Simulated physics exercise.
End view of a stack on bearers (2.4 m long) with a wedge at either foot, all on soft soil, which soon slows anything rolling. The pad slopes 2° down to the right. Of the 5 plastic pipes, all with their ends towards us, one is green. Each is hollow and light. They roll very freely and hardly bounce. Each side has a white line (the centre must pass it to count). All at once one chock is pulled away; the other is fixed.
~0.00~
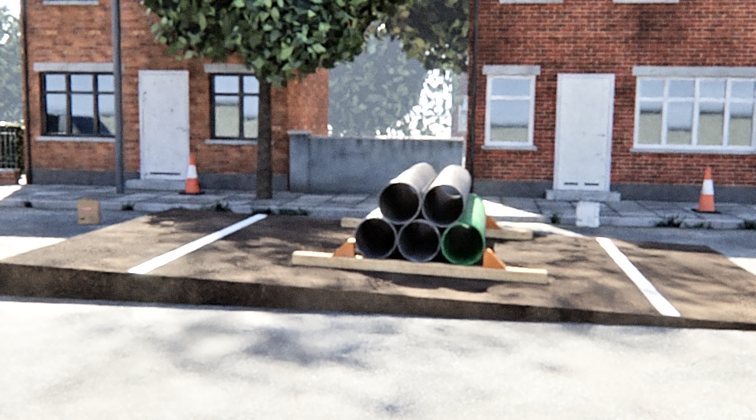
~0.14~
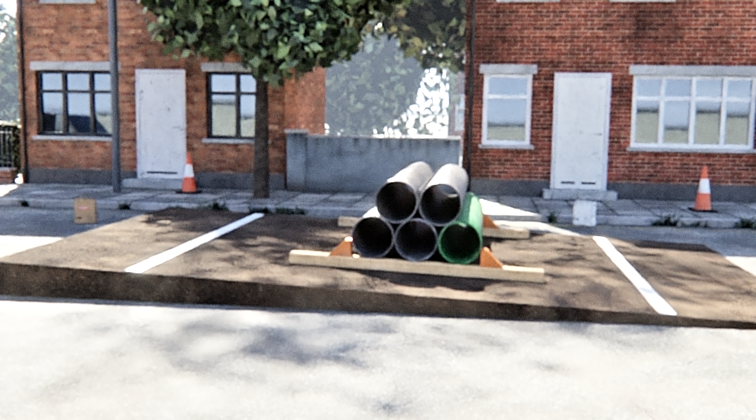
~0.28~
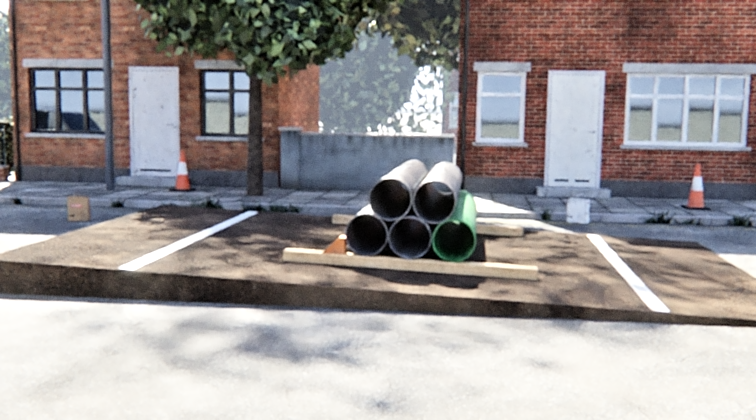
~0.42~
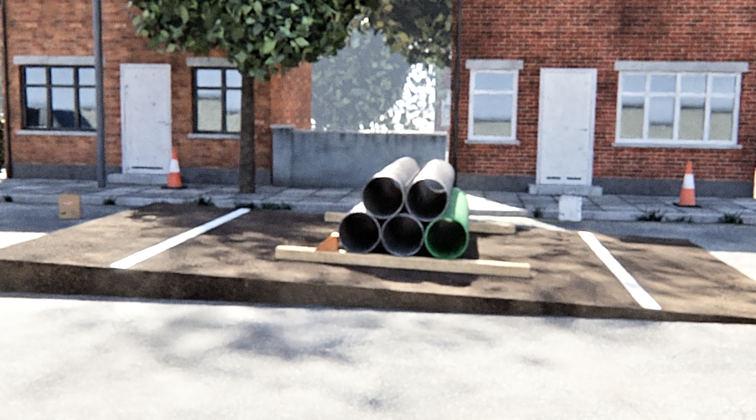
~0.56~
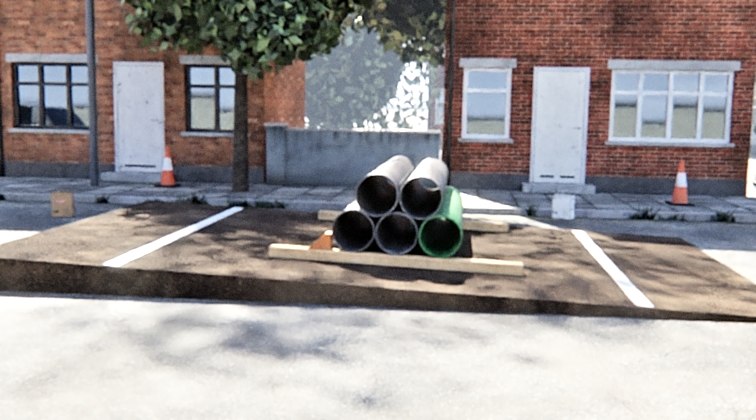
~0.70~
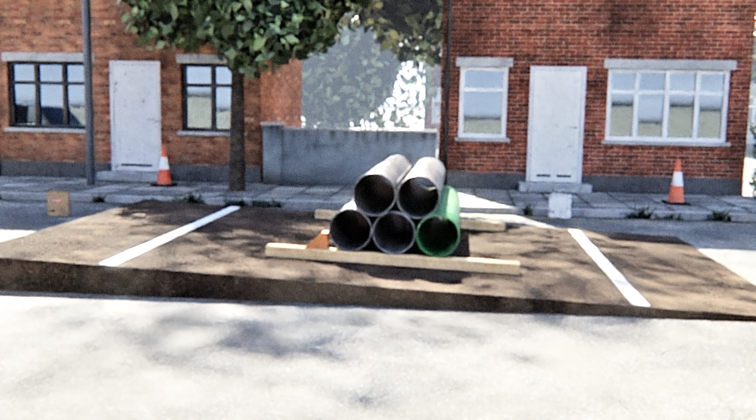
A stack of five plastic pipes, one of them green, sat on wooden bearers in front of brick houses. The orange wedge on the right disappeared, and the pipes stayed stacked as the view shifted slightly.
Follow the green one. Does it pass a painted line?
The green one rolls past a line.
By 1.7 s, green is on the bearers, 65 cm from the bearers' right end, rolling right; 0 of 5 have crossed.
By 2.9 s, green is on the bearers, 40 cm from the bearers' right end, rolling right; 0 of 5 have crossed.
By 4.4 s, green is off the bearers, 80 cm short of the right line, rolling right; 0 of 5 have crossed.
By 6.0 s, green is past the right line; 1 of 5 has crossed.
Finally (10.9 s), green is past the right line; 2 of 5 have crossed.
